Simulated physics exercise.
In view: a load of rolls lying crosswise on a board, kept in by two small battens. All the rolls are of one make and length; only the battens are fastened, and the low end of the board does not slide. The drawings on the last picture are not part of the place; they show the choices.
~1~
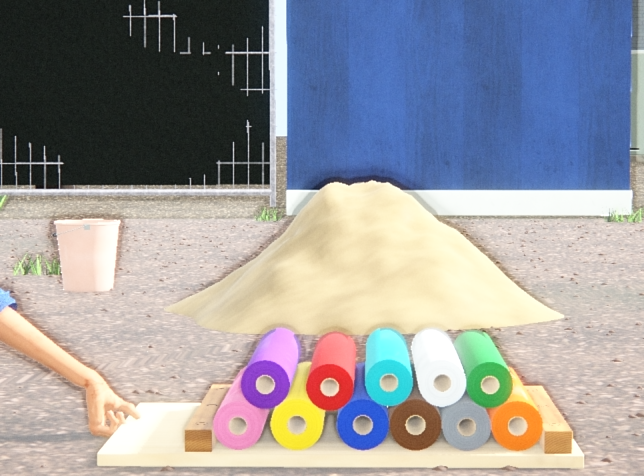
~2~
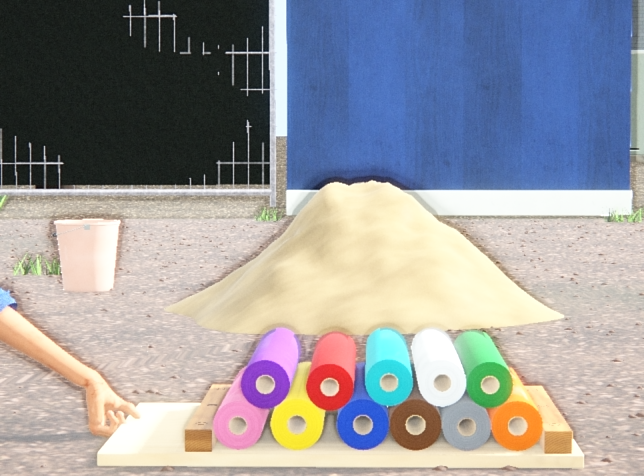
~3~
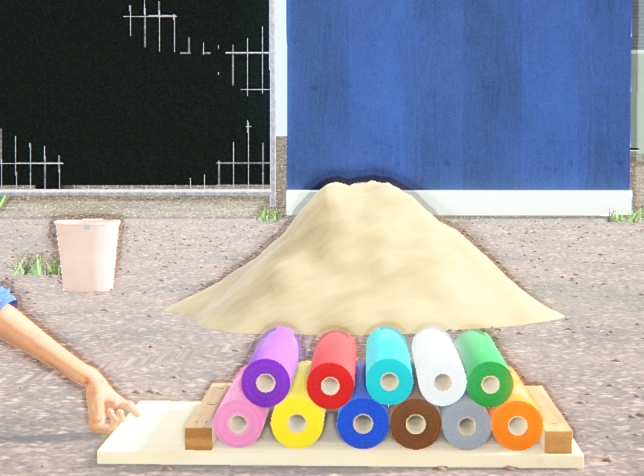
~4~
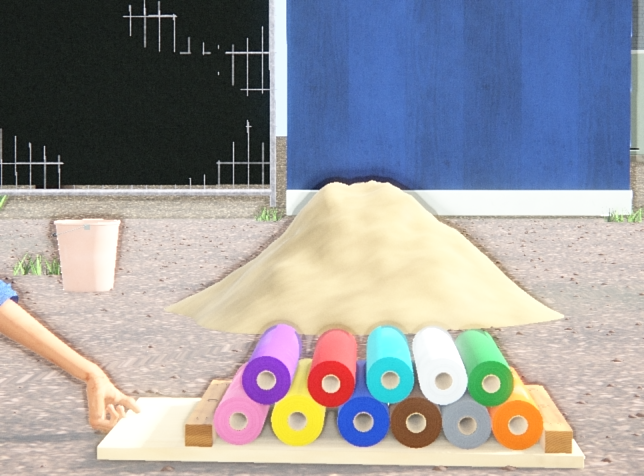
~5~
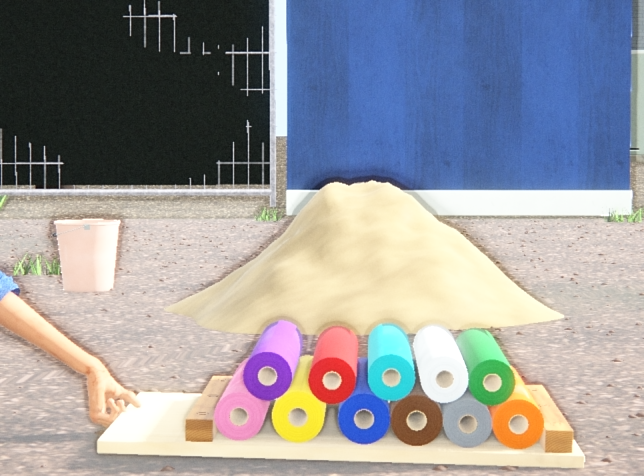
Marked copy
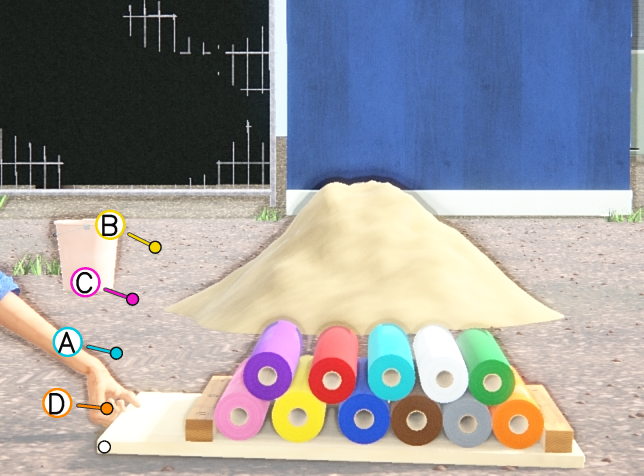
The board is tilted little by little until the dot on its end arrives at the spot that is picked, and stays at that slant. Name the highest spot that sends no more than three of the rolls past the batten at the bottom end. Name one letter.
The answer is mark B.
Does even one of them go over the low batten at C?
No, at C.
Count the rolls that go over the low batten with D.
It comes to none.
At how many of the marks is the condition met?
Four of the four.
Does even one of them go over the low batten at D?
No, at D.
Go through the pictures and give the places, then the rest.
Green roll (490, 385); red roll (330, 387); white roll (442, 382), in the first frame.
White roll (442, 382); purple roll (265, 384), in the second frame.
Board (342, 421); pink roll (238, 424); yellow roll (297, 423); green roll (490, 384), in the third frame.
Board (342, 419); pink roll (239, 421); yellow roll (298, 420), in the fourth frame.
Board (343, 416); pink roll (239, 416); yellow roll (298, 417), in the fifth frame.
On the marked copy, A at (116, 353); B at (155, 247); C at (132, 299); D at (107, 409); the white dot at (104, 447).
Following B. Soon after the start, board at 16°.
Later, board at 27°.
In the end, board at 27°, none over the low batten.
As for the rest, A none over the low batten; C none over the low batten; D none over the low batten.
